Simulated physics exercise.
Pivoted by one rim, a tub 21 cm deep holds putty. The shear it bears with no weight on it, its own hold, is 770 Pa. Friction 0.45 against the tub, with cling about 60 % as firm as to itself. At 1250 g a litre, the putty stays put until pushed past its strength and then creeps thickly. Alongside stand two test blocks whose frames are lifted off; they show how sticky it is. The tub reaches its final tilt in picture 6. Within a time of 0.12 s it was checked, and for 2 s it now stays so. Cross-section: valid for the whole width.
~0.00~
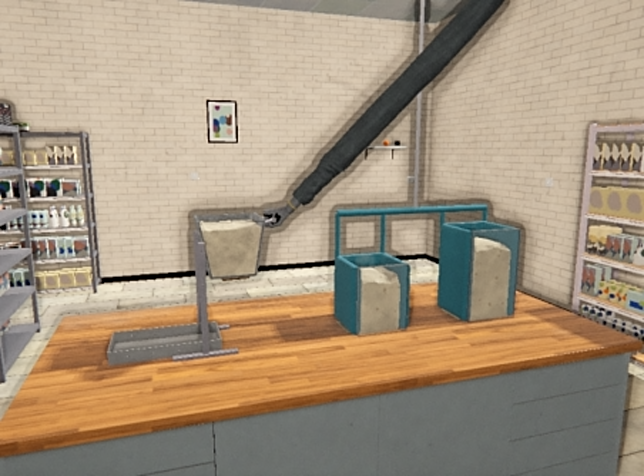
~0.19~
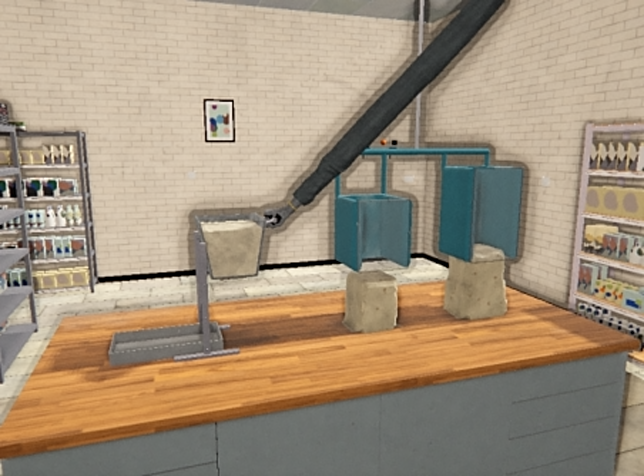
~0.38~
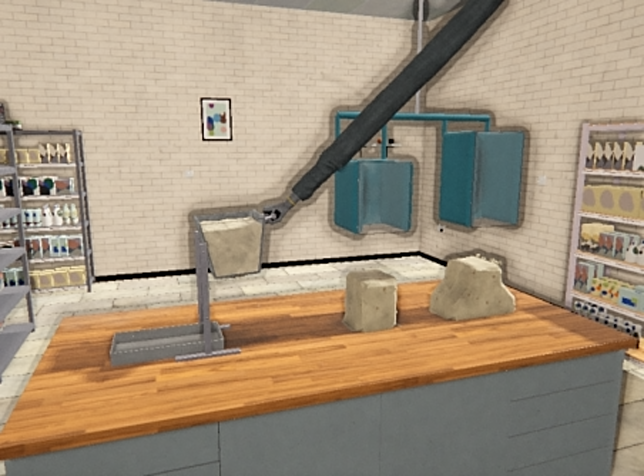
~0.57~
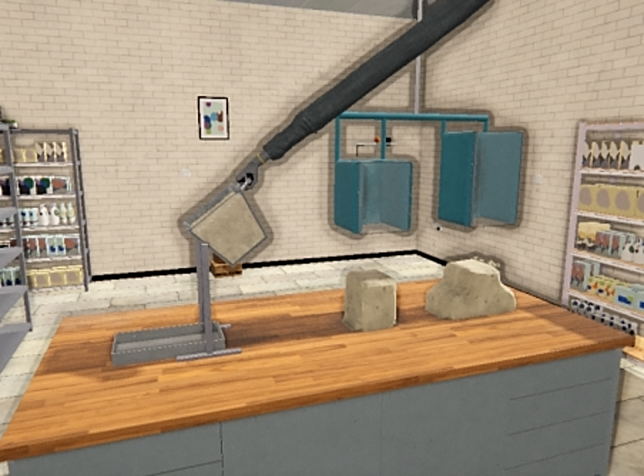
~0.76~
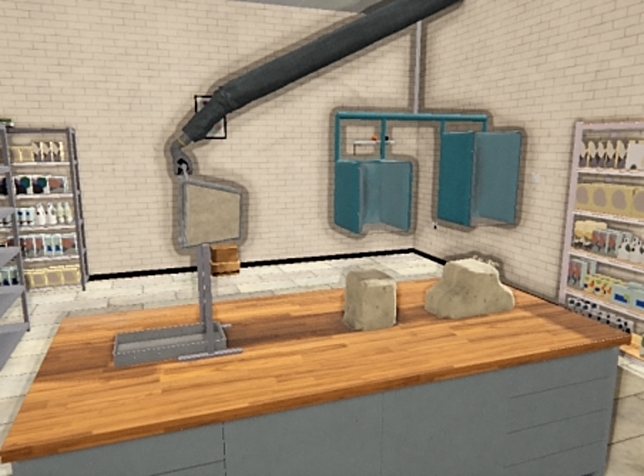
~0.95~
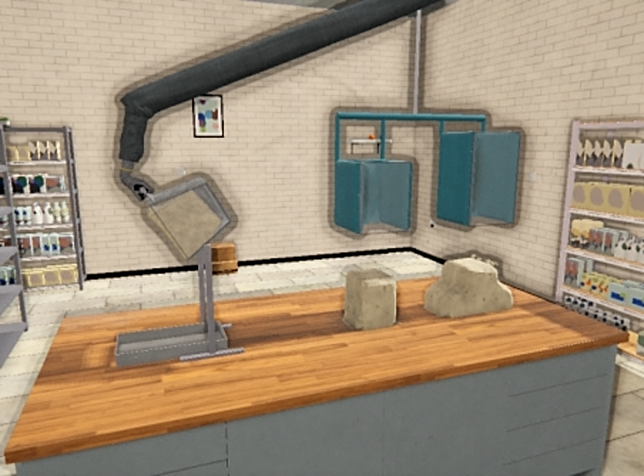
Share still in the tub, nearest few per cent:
0 %.
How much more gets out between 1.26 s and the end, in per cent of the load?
That comes to some 0 per cent of the load.
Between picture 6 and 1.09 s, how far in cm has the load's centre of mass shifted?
It has moved around 15 centimetres.
After 1.09 s, the tub is at 120 degrees and holds 19 %.
After 1.26 s, the tub is at 120 degrees and holds 0 %.
After 1.43 s, the tub is at 120 degrees and holds 0 %.
After 1.60 s, the tub is at 120 degrees and holds 0 %.
After 2.95 s, the tub is at 120 degrees and holds 0 %.
